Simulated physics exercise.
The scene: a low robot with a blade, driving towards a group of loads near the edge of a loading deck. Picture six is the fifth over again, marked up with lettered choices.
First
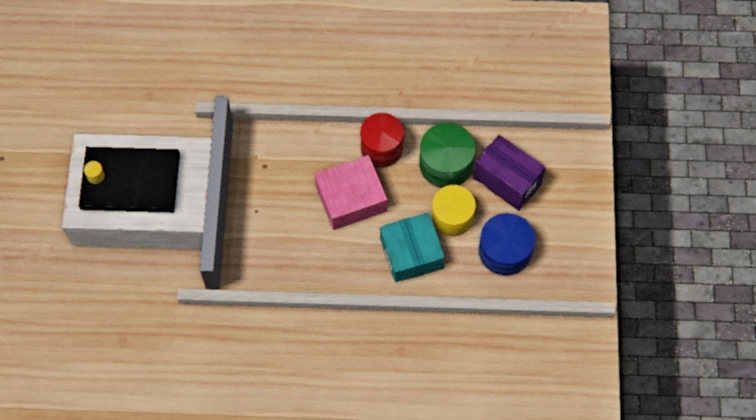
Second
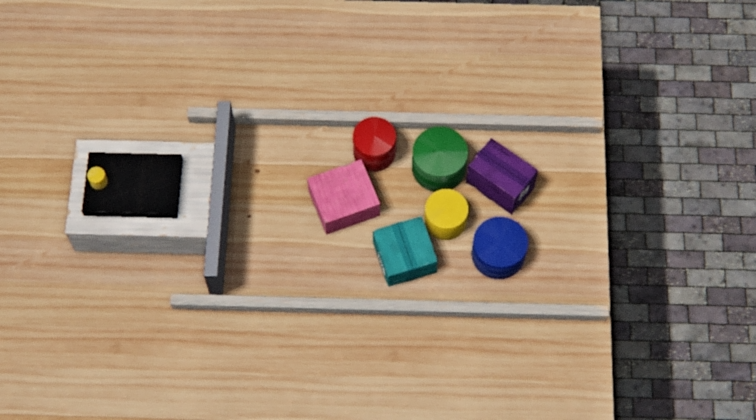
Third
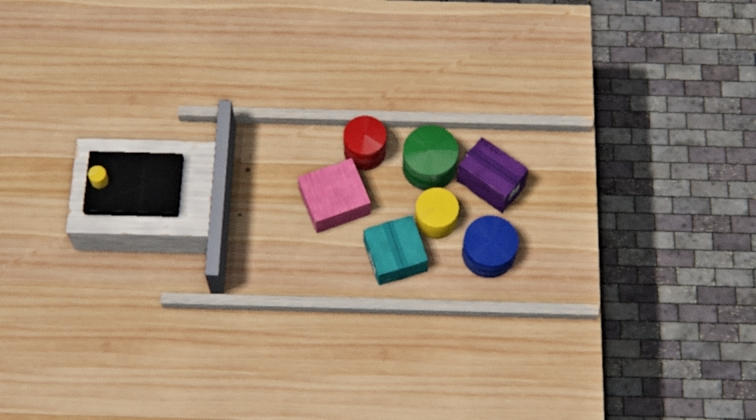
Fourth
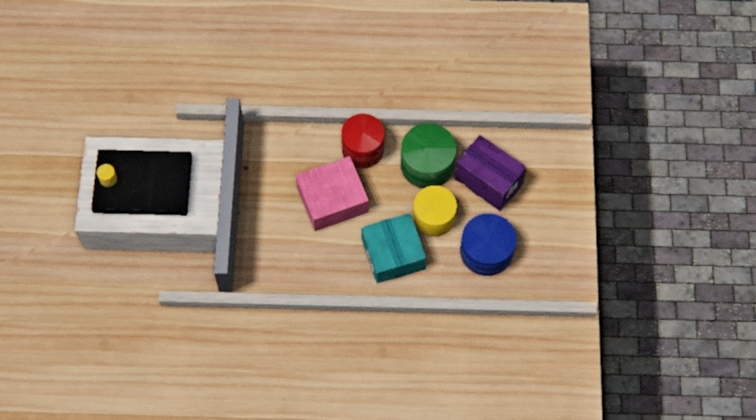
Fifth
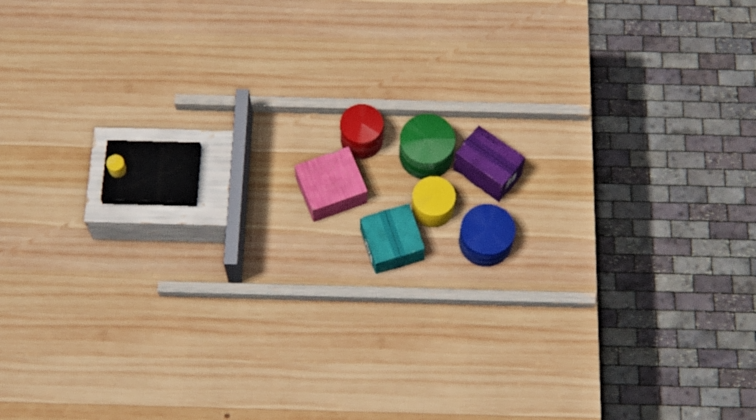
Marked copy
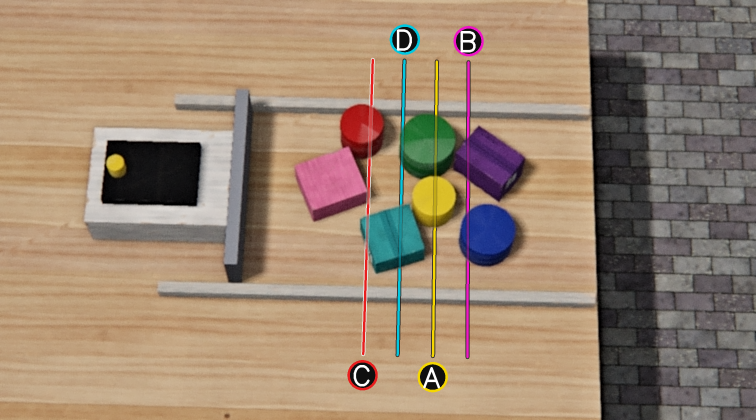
At first, a low white robot with a wide grey blade sits left of seven colourful loads grouped between two pale rails on a wooden deck. The view shifts slightly as the robot creeps right, narrowing the gap to the pink crate, while the loads stay in the same arrangement, untouched.
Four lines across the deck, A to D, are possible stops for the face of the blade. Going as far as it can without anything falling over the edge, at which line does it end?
B.
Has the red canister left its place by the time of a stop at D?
By then, yes.
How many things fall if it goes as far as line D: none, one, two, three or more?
The count is none.
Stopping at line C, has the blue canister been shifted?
No.
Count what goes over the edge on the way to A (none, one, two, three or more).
In all, none.
On the marked copy, A at (435, 203); B at (468, 203); C at (368, 201); D at (401, 202).
Following B. Soon after the start, robot (241, 175); pink crate (358, 193); purple parcel (489, 164).
Later, robot (325, 177); purple parcel (521, 170); yellow canister (487, 194).
In the end, robot (387, 178); purple parcel (581, 172); yellow canister (548, 197); nothing has fallen.
As for the rest, A is safe but short; C is safe but short; D is safe but short.
